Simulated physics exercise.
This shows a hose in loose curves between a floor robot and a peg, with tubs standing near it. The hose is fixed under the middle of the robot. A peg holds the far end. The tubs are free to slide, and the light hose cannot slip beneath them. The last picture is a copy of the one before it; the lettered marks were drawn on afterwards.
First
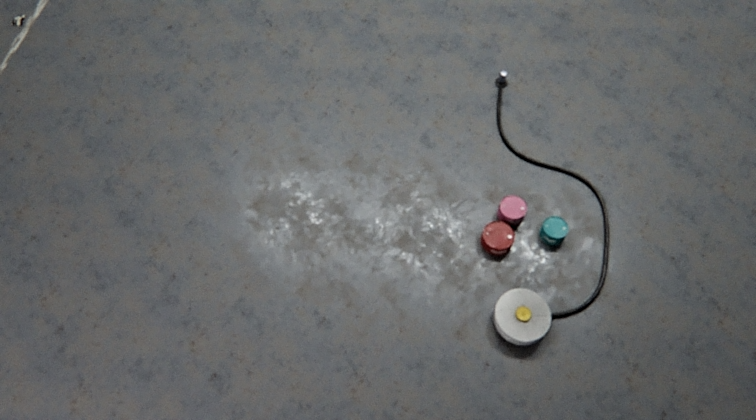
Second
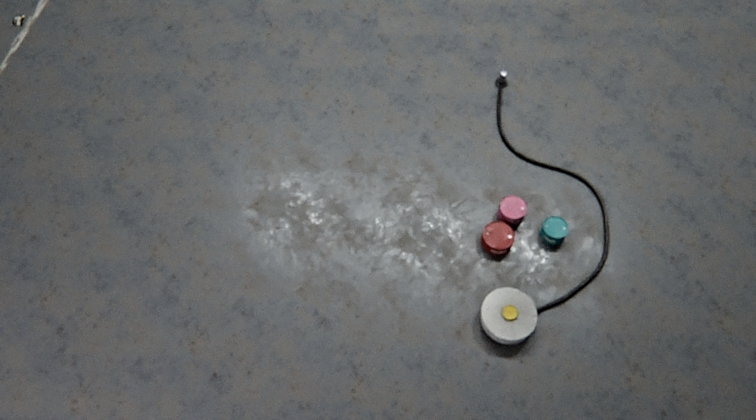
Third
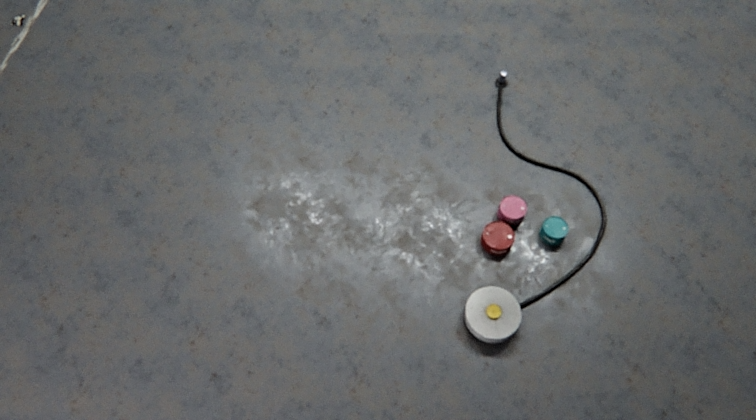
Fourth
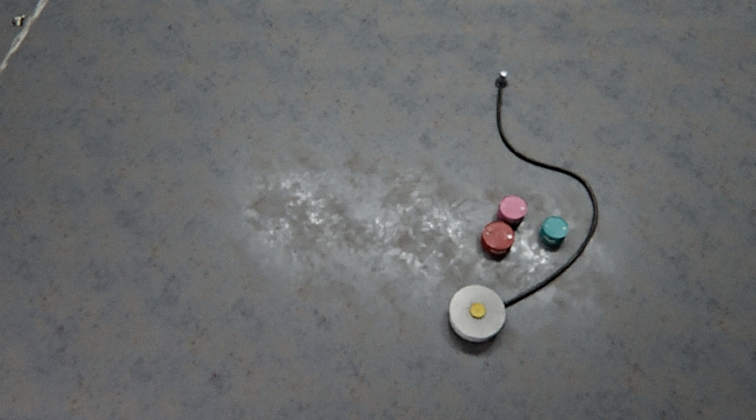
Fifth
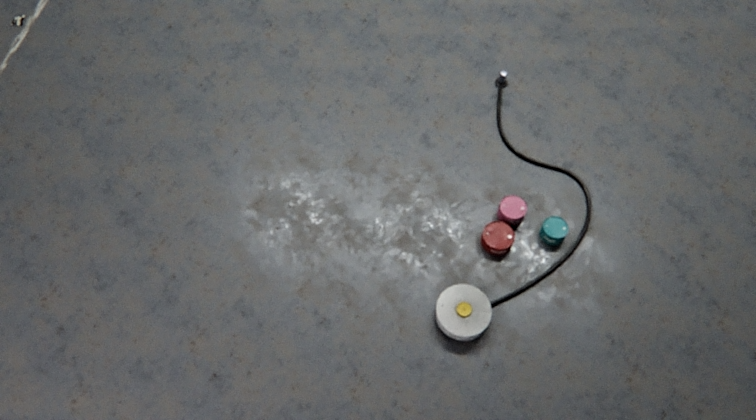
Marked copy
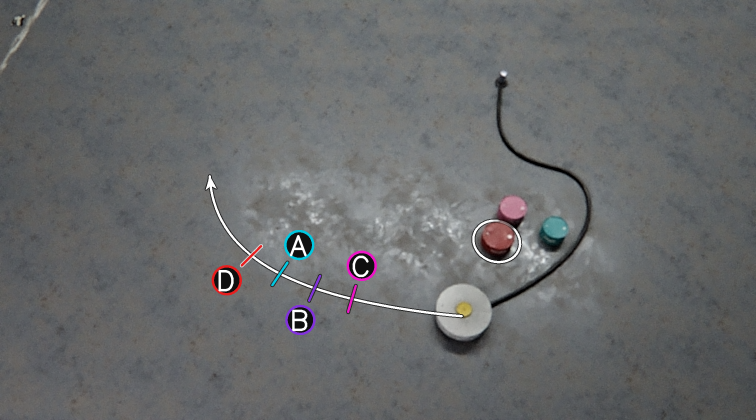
A round white robot slides left across the floor, drawing the black hose along behind it.
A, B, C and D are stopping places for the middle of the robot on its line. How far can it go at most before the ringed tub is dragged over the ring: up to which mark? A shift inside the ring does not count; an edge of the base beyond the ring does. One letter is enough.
Up to mark C.
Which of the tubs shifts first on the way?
Turquoise.
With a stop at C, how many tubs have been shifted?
Two.
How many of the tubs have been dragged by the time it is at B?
Three.
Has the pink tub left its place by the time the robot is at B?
By then, yes.
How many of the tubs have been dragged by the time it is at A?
Three.
On the marked copy, A at (280, 274); B at (315, 288); C at (352, 299); D at (252, 256); the ring at (497, 241); the route from (462, 316) via (291, 279) to (210, 176).
Following C. Soon after the start, robot (422, 308); red tub (498, 238).
Later, robot (384, 302); red tub (498, 238); turquoise tub (549, 229).
In the end, robot (351, 295); pink tub (505, 208); red tub (498, 238); turquoise tub (527, 222); the red tub is still in its ring.
As for the rest, A drags the ringed tub to (449, 219); B drags the ringed tub to (477, 229); D drags the ringed tub to (430, 206).
